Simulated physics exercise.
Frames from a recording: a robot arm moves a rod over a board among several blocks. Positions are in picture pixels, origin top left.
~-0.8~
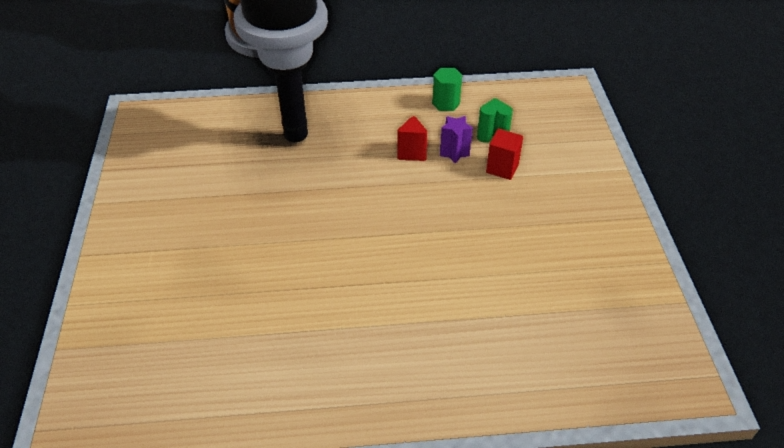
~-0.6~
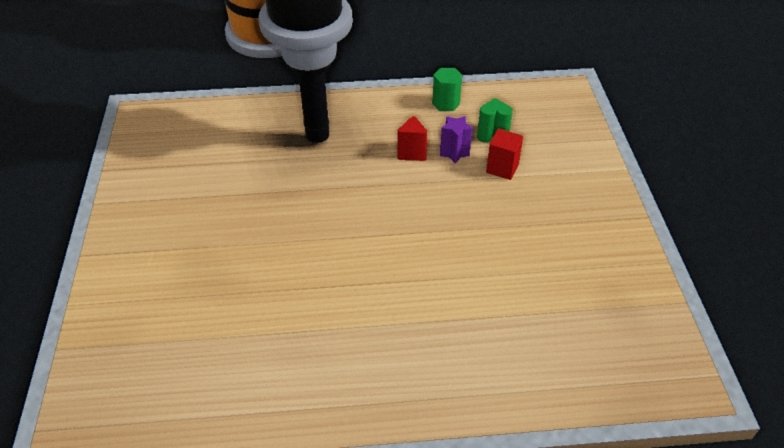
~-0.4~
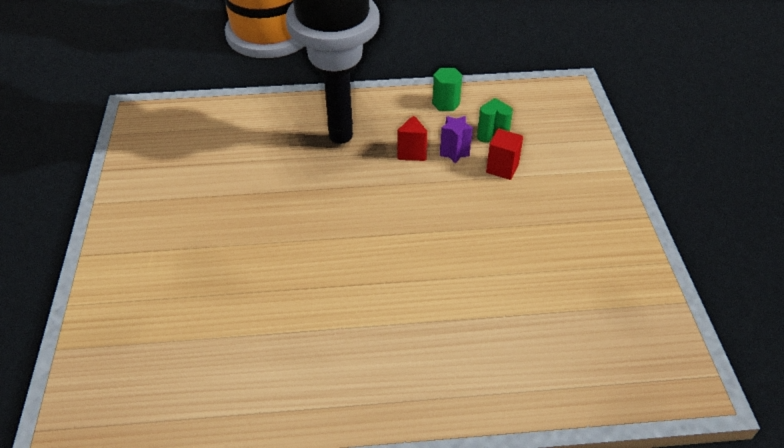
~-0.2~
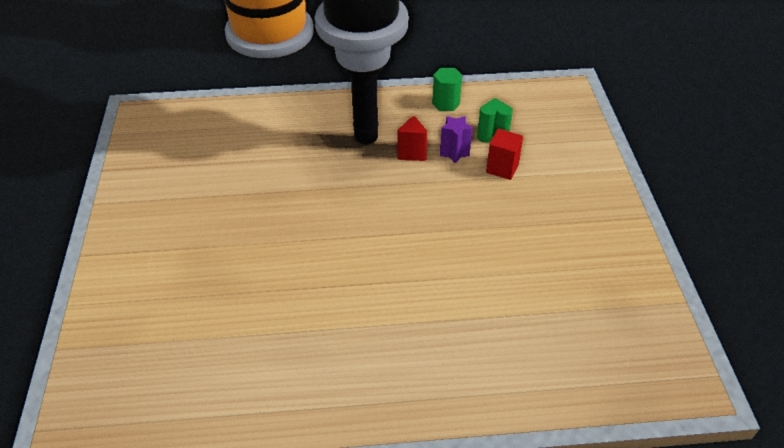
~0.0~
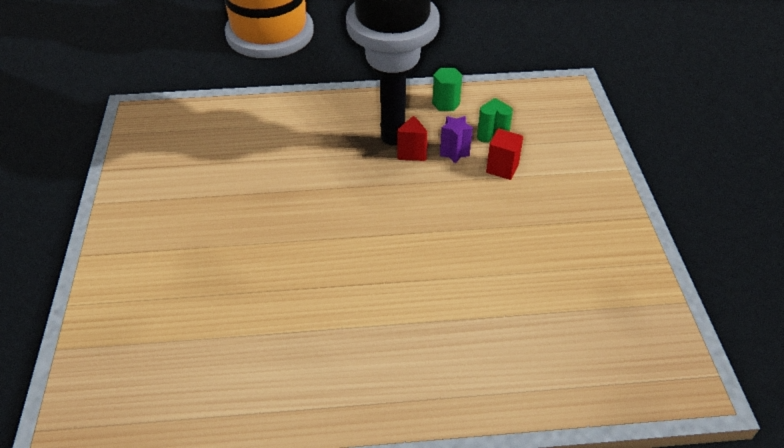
A robot arm slides a black rod right across the board toward a red block.
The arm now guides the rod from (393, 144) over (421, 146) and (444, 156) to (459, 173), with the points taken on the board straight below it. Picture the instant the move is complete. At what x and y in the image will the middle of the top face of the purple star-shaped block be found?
For the centre of its top, I'd go with (477, 129).
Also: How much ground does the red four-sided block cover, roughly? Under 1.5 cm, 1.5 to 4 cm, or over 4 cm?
It shifts under 1.5 cm.
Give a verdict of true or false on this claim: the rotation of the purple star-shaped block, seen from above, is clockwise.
The claim does not hold.
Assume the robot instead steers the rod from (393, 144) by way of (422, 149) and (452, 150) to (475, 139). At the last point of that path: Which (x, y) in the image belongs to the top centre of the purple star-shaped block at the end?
I'd place it at (495, 121), taking the centre of its top.
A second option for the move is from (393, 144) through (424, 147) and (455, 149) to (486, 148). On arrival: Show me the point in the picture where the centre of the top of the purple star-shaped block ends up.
I predict (503, 133).
What follows on the original path. Halfway along, rod (434, 145); red triangular block (431, 137), turned 50° clockwise.
At the end, rod (460, 167); red triangular block (436, 145), turned 115° clockwise; purple star-shaped block (477, 129), turned 55° anticlockwise; red four-sided block unmoved.
